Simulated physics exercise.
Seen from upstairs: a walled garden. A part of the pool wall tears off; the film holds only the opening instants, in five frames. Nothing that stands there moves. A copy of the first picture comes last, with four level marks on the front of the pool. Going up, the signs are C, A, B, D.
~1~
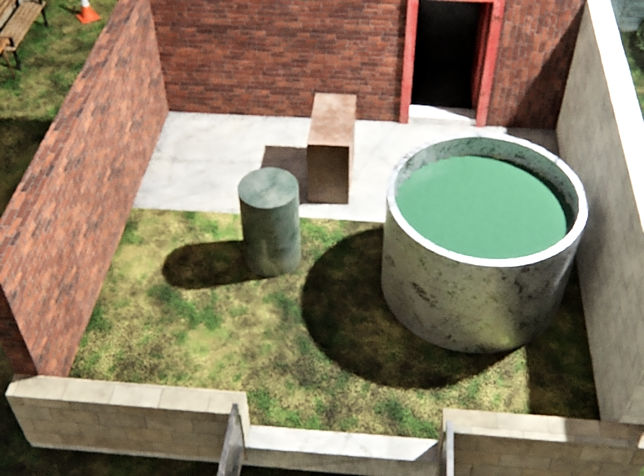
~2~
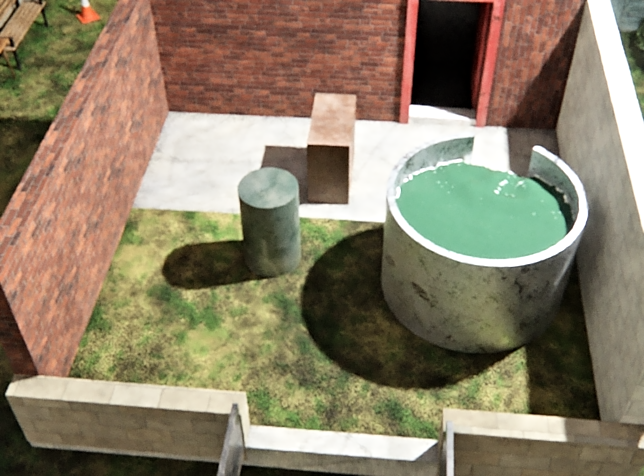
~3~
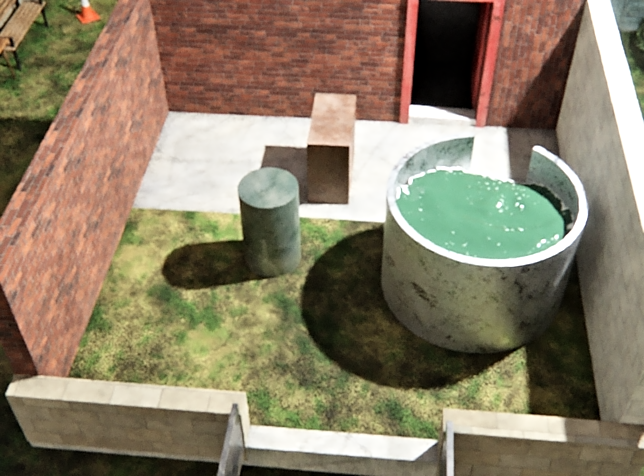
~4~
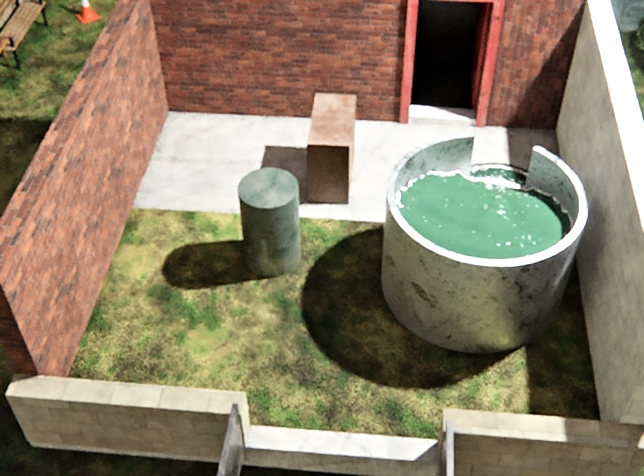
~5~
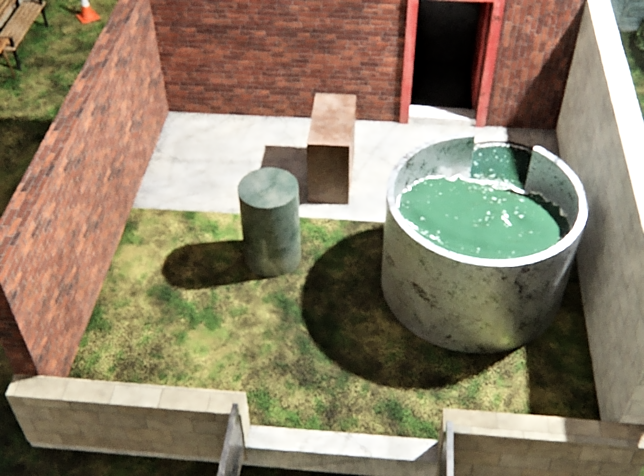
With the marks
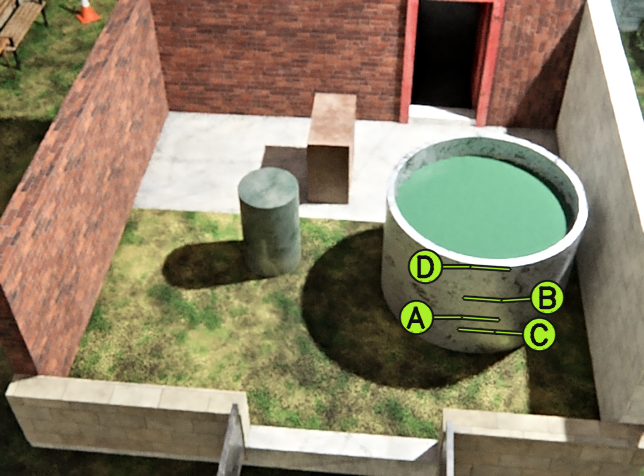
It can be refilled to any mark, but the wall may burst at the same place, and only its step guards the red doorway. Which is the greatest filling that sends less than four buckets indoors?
C.
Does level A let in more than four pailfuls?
Yes.
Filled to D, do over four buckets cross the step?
Yes, it does.
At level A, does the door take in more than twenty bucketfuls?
No.
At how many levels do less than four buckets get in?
One.
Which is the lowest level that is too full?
A.
On the marked copy, A at (479, 318); B at (483, 299); C at (477, 330); D at (489, 268); from the bottom up C, A, B, D.
Choosing A, about 8 bucketfuls get in.
Choosing B, dozens of bucketfuls pour in.
Choosing C, a splash gets over, under a bucket.
Choosing D, dozens of bucketfuls pour in.
